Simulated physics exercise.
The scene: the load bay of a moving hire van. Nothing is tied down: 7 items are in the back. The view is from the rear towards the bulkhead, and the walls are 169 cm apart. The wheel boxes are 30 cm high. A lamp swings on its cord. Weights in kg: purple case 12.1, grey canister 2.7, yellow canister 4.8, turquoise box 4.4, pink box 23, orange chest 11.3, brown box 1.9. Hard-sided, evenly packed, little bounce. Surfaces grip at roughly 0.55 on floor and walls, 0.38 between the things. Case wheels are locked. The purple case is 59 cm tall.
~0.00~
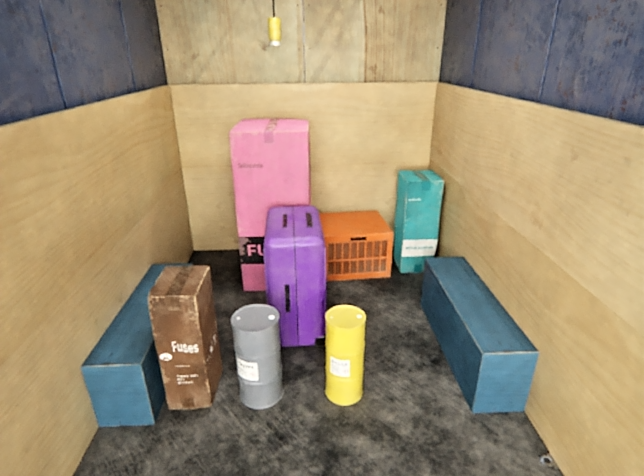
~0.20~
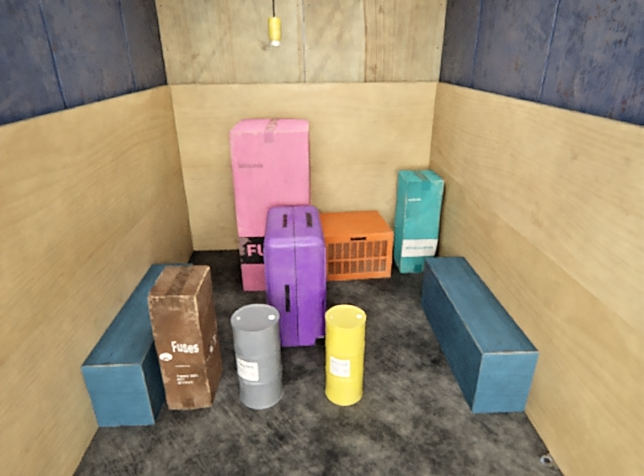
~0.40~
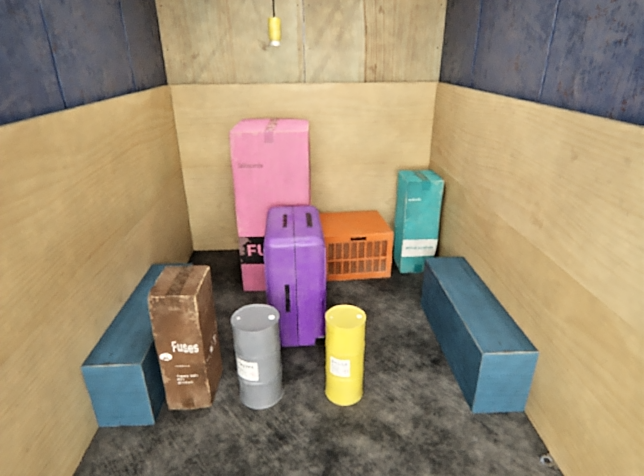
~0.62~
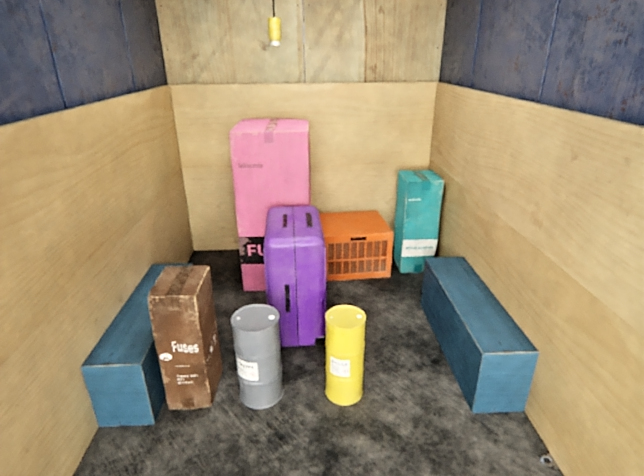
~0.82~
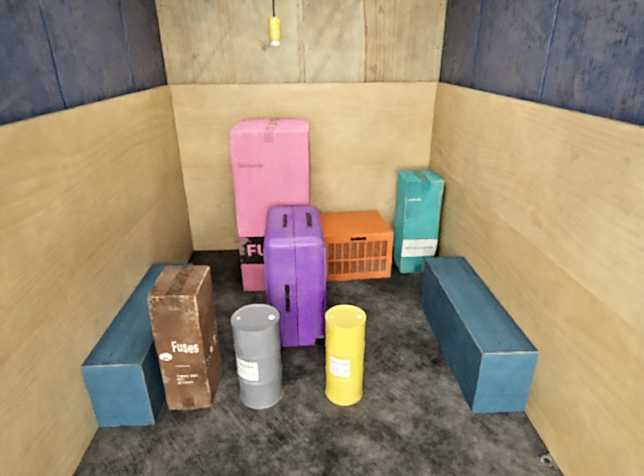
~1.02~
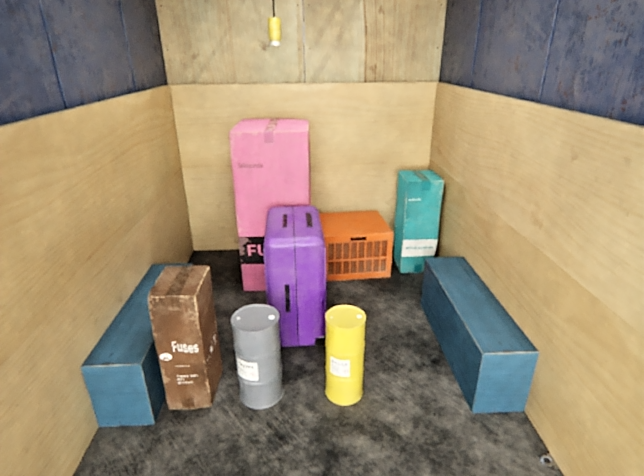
A tall pink box stood behind a purple case in a wood-lined load bay, with an orange chest, a turquoise box, a brown box and grey and yellow canisters around them, and nothing visibly moved.
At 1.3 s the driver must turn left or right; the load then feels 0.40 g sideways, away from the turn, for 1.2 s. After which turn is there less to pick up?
Less is lost turning right.
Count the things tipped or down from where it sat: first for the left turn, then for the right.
Left: 3; right: 0.
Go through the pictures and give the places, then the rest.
No push; purple case (295, 274); grey canister (259, 356), in the first picture.
Force 0.31 g jolt; pink box (277, 204); orange chest (352, 244), in the second picture.
Force 0.16 g jolt; brown box (189, 338); yellow canister (345, 355), in the third picture.
No push; turquoise box (416, 222); pink box (277, 204), in the fourth picture.
No push; orange chest (352, 244); brown box (189, 338), in the fifth picture.
No push; purple case (295, 274); grey canister (259, 356), in the sixth picture.
Turning left. By 2.12 s, force 0.40 g right; grey canister tilted 8° near (266, 354); brown box tilted 18°.
By 2.72 s, no push; grey canister tilted 61° near (314, 356); brown box tilted 58°; yellow canister tilted 57°.
By 3.02 s, no push; grey canister tilted 74° near (321, 353); yellow canister on its side; brown box tilted 58°.
When it is over (4.1 s), lying over in the back, grey canister, yellow canister and brown box; the other 4 within 15 cm of the start. In the last view, purple case near (295, 274), grey canister near (323, 354).
Turning right instead, nothing is lost, 0 of 7 in all.
